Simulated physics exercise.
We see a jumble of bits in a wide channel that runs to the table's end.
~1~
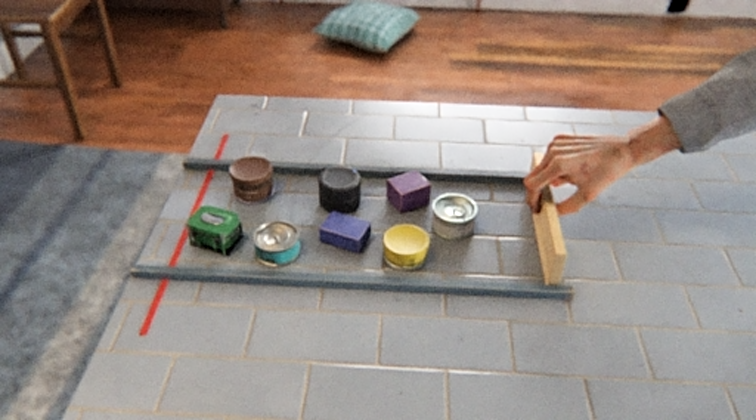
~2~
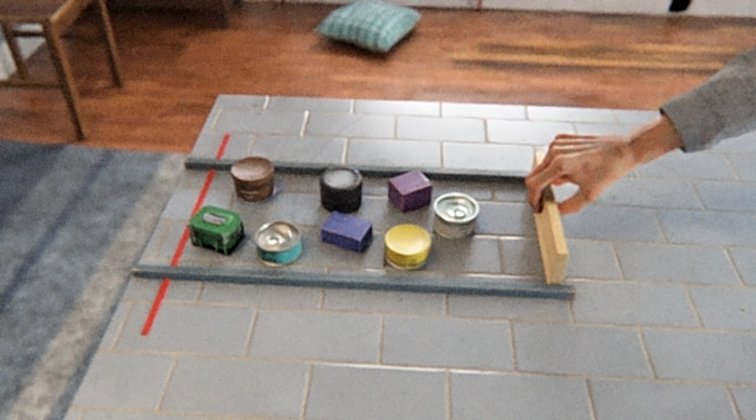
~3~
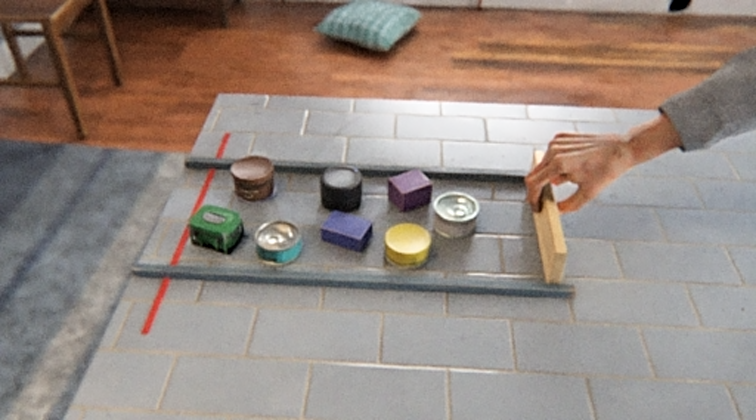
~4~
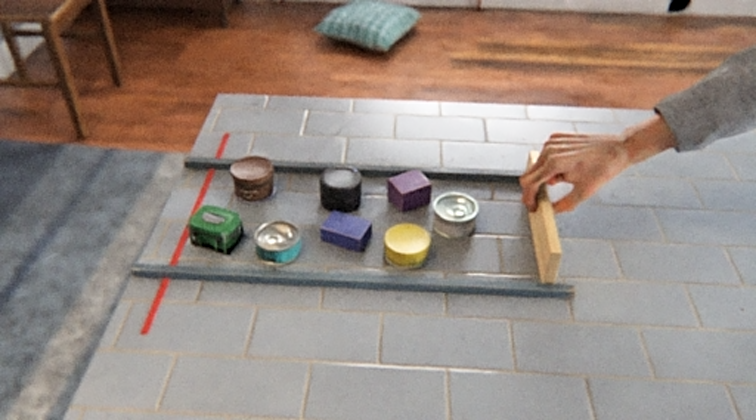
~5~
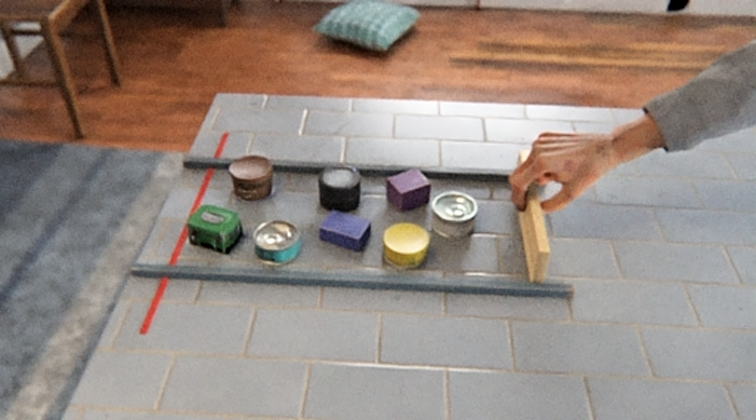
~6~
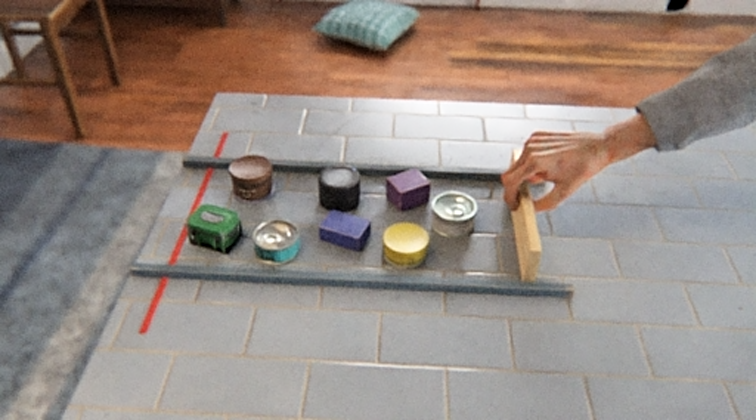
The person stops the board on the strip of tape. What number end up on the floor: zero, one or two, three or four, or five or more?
The number that fall off is five or more.
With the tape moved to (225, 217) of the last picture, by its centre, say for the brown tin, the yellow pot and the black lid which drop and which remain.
The brown tin drops off; the yellow pot remains up; the black lid survives.
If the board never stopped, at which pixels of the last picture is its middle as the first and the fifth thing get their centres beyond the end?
About (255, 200), then (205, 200).
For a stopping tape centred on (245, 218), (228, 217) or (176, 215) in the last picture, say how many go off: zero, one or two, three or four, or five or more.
One after another: Either one or two; either one or two; five or over.
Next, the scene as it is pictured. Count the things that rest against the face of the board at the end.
3 of them.
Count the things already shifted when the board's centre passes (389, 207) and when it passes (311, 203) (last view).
By then 5, and 8.
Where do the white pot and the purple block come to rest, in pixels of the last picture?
Near (174, 197) and (187, 175).
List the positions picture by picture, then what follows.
In the first frame, green case (215, 230); brown tin (252, 180); turquoise tin (277, 244); board (545, 216); tape (192, 217).
In the second frame, brown tin (254, 180); black lid (341, 190).
In the third frame, turquoise tin (279, 242); white pot (455, 216).
In the fourth frame, green case (216, 229); blue block (346, 231).
In the fifth frame, brown tin (252, 179); board (530, 213).
In the sixth frame, green case (215, 228); brown tin (252, 179); turquoise tin (277, 242); board (522, 213); tape (192, 215).
Soon after, none off yet; green case at rest near (215, 228); brown tin at rest near (252, 179); turquoise tin at rest near (277, 242).
After that, none off yet; green case at rest near (215, 228); brown tin displaced a little near (236, 177); turquoise tin displaced a little near (251, 246).
And then, none off yet; green case displaced about its own width near (151, 217); brown tin tilting a little near (161, 169); turquoise tin displaced well along near (159, 247).
In the end, the number that fall off is five or more; gone, blue block, black lid, turquoise tin, brown tin and green case.
